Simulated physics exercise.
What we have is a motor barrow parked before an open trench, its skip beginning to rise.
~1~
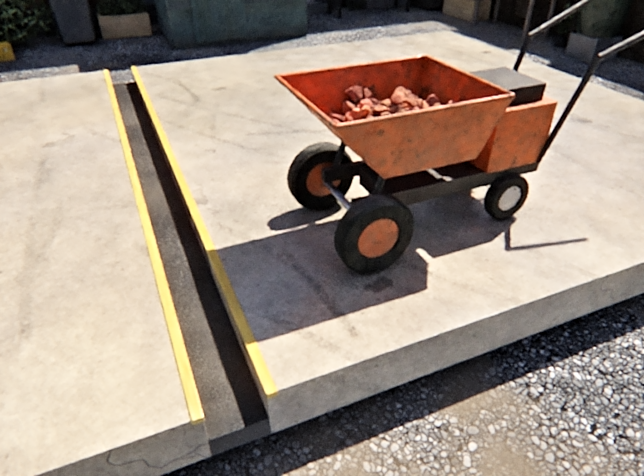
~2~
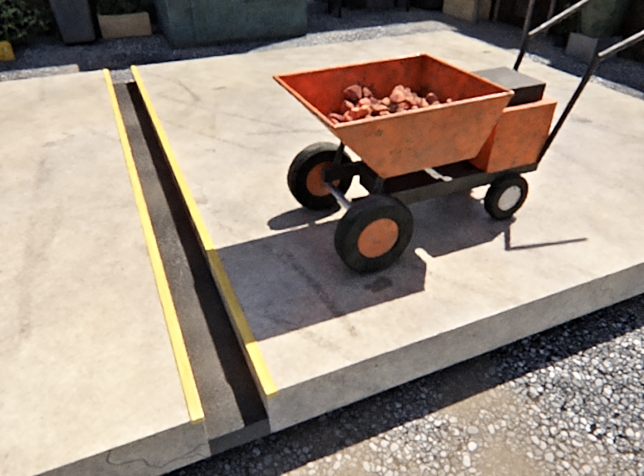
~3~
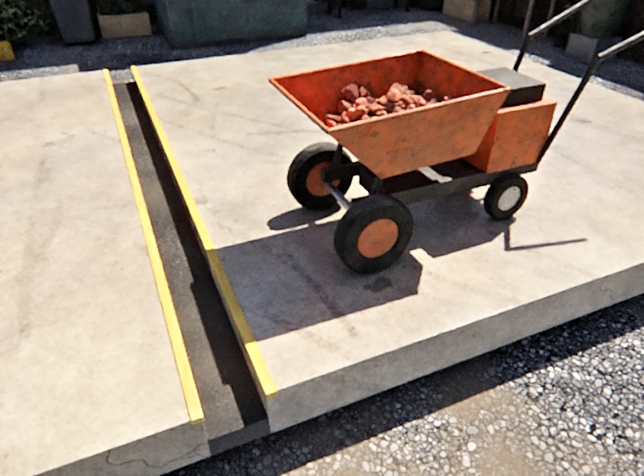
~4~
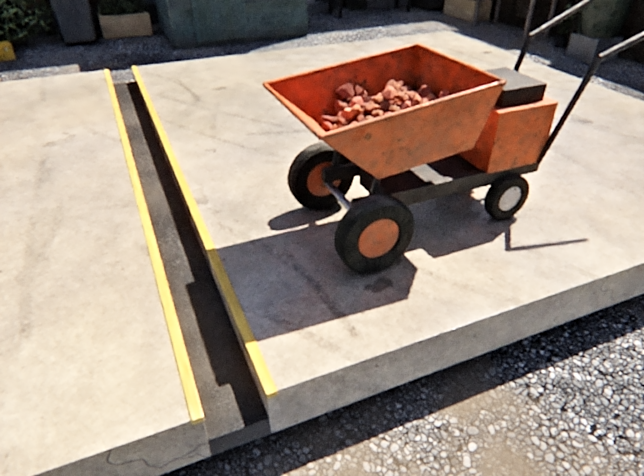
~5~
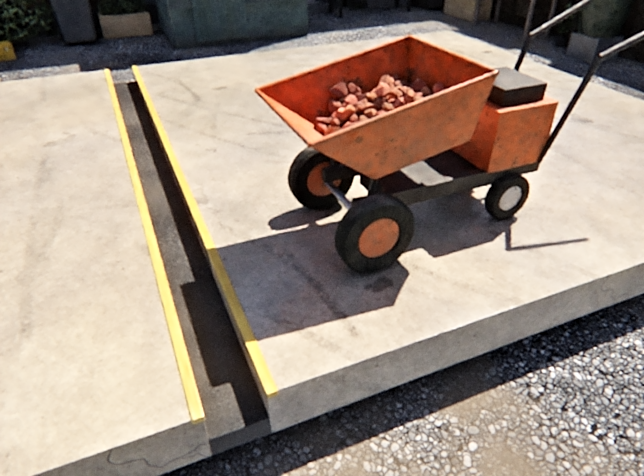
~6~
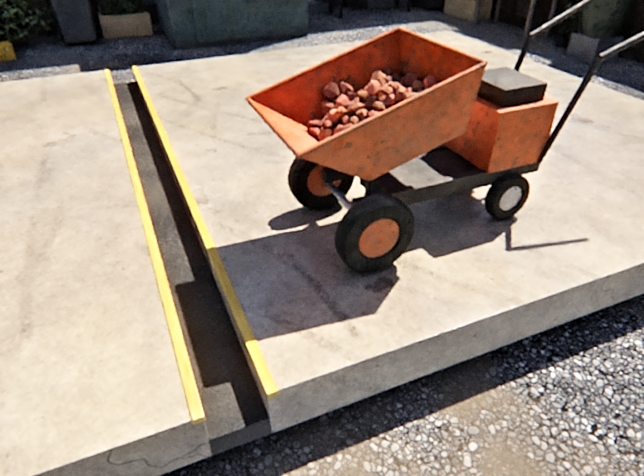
On a concrete slab beside a narrow trench, a parked barrow's orange skip of rubble tilts forward.
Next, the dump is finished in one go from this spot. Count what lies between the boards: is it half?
It catches over half.
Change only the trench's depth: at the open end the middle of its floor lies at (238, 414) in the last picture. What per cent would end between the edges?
Close to 50 per cent.
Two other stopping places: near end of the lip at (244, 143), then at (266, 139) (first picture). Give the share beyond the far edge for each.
About 70 and 60 per cent.
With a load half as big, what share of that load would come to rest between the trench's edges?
It comes to 80 per cent or so.
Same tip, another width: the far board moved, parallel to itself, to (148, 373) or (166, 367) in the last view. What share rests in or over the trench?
About 90 and 80 per cent.
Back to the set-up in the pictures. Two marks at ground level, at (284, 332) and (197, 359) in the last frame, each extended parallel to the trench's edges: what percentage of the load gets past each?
Near 90 % and 10 %.
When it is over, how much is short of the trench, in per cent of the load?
It comes to 5 per cent or so.
Soon after the last picture, skip tipped steeply; all in the skip.
A little later, skip tipped right over; most in the skip; a small part short of the trench; a small part in or heaped over the trench.
Later still, skip tipped right over; about a quarter in the skip; a small part short of the trench; about two thirds in or heaped over the trench; a small part beyond it.
By the end, skip tipped right over; a small part in the skip; a small part short of the trench; about two thirds in or heaped over the trench; a small part beyond it.
